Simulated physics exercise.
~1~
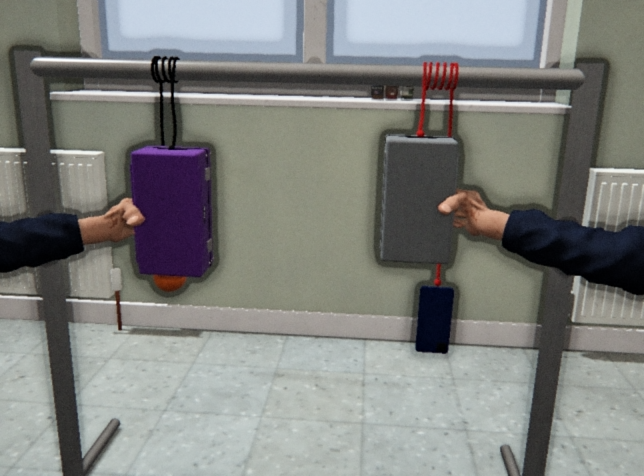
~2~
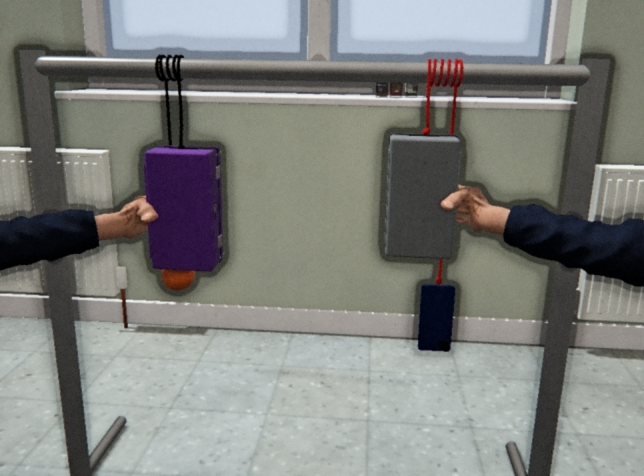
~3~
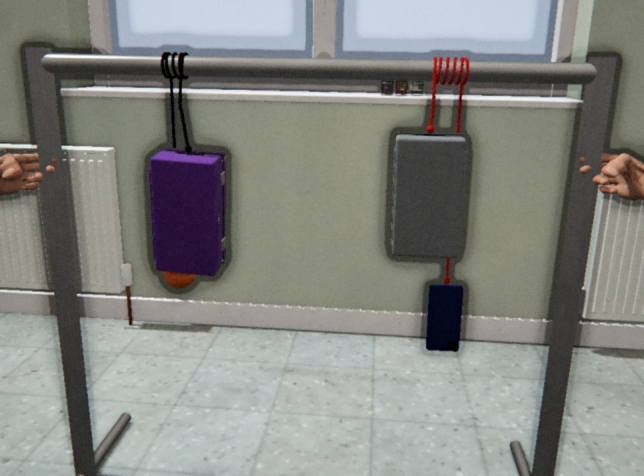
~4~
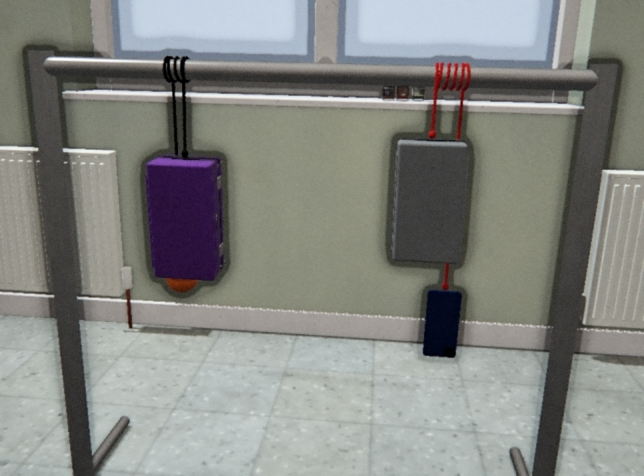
We see a purple case on black laces and a gray case on red laces hanging from a metal rail, each with a hand against it. The hands let go and draw back out of view, and both cases stay hanging off the floor.
